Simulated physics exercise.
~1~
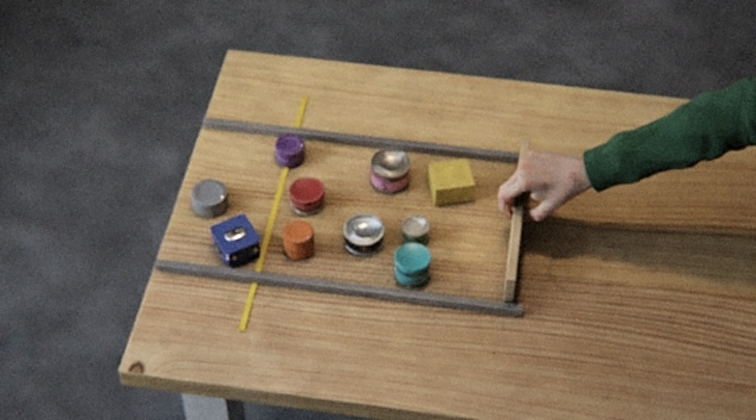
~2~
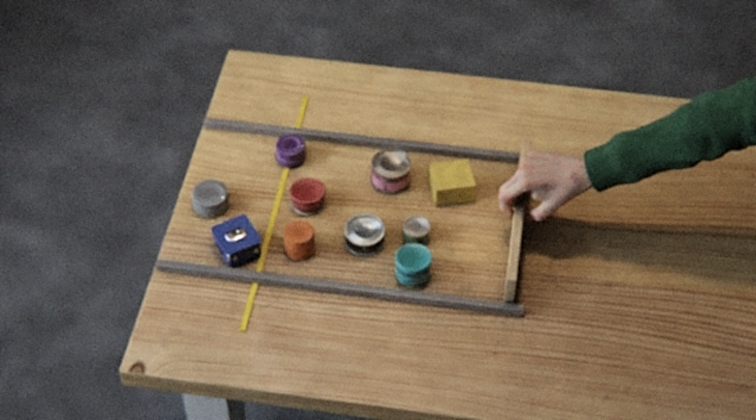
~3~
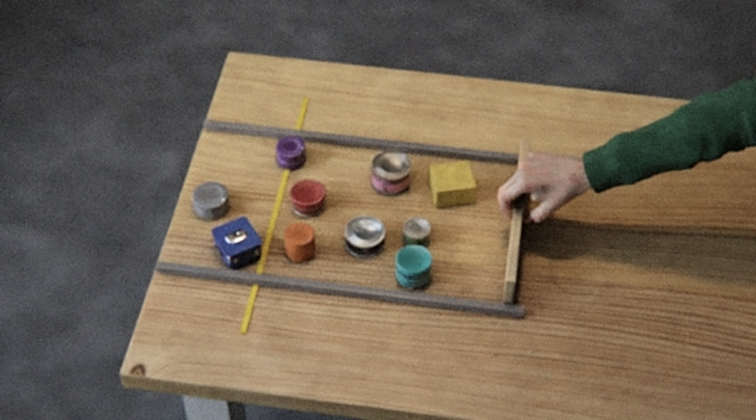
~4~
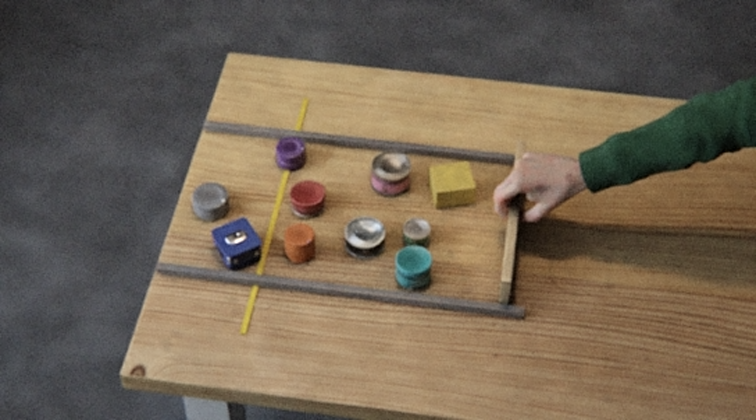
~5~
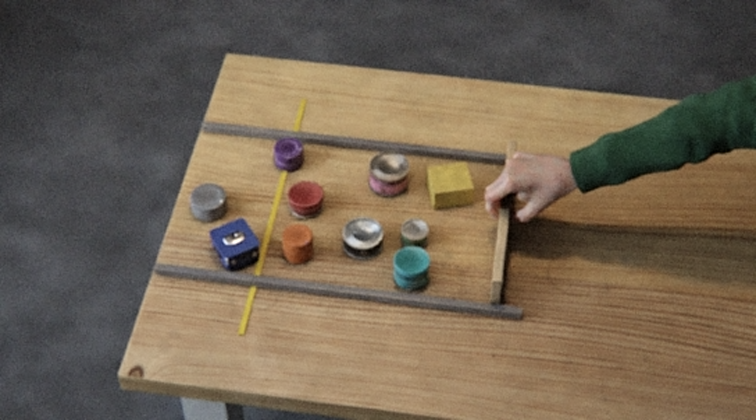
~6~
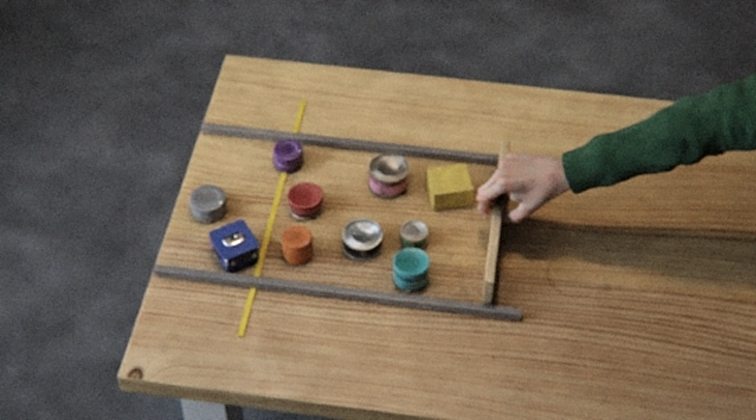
A hand in a green sleeve held a wooden board upright at the right of some small tins, lids and blocks, then slid it slightly left toward them, while they stayed practically still.
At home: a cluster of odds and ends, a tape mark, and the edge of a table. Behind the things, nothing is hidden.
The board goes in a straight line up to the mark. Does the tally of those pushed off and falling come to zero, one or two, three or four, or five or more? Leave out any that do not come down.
It comes to zero; none fall.
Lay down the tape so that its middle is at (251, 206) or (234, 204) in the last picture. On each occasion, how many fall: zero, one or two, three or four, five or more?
Result, try 1: None; try 2: One to two.
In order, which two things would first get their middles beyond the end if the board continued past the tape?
They are the blue case, the pink tin.
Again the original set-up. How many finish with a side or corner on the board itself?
In total, 4.
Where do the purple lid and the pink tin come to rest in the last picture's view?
Final centres, first then second: (220, 139), (225, 161).
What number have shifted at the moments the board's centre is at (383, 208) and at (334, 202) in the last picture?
By then 5, and later 8.
Soon after, none off yet; grey lid at rest near (208, 204); blue case at rest near (235, 247); purple lid at rest near (289, 156).
Then, none off yet; grey lid at rest near (208, 204); blue case moved a little near (224, 248); purple lid moved about its own width near (250, 142).
At rest, the number that fall off is zero.
